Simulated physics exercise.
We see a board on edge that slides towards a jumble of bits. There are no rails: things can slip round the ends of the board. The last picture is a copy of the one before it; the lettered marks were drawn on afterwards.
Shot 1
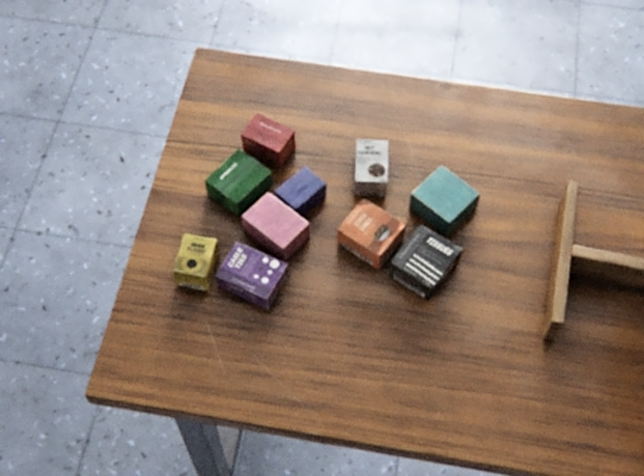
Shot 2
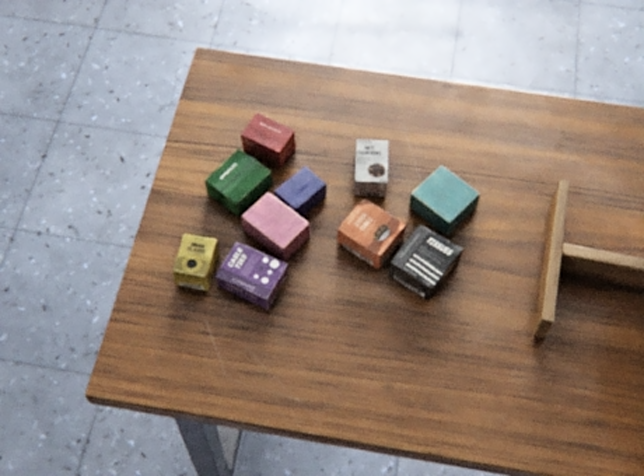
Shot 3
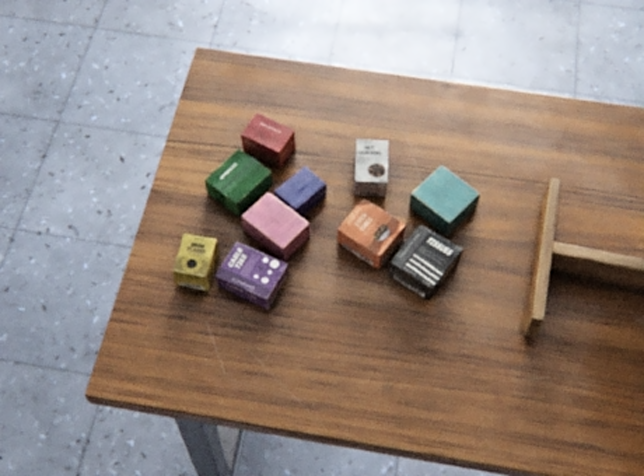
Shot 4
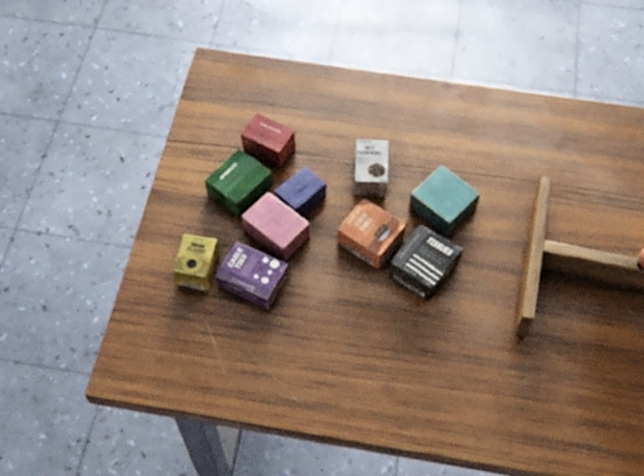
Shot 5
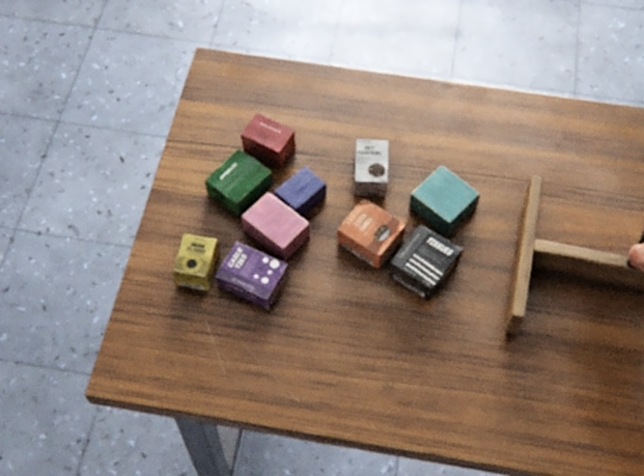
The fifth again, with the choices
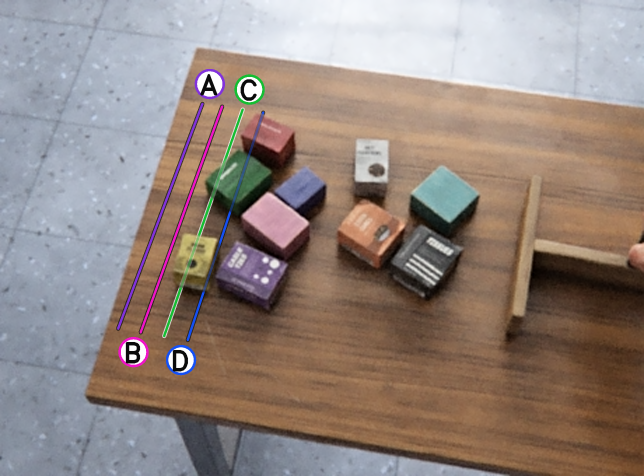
A hand slides a wooden board left across the table toward a scattered group of small boxes.
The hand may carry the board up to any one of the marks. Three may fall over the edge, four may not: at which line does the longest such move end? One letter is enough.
No fourth one falls up to D.
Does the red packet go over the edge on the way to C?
By then, no.
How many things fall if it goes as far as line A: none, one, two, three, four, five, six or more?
By then, six or more.
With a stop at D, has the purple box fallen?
By then, no.
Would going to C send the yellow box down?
Yes.
On the copy, A at (163, 209); B at (184, 212); C at (206, 215); D at (228, 218).
On D. First, board (419, 226); pink block (271, 227); white packet (360, 167).
Then, board (311, 210); pink block (173, 219); green box (195, 164).
Finally, board (230, 198); pink block over the edge; green box over the edge; three fallen.
By contrast, A drops seven; B drops five; C drops five.
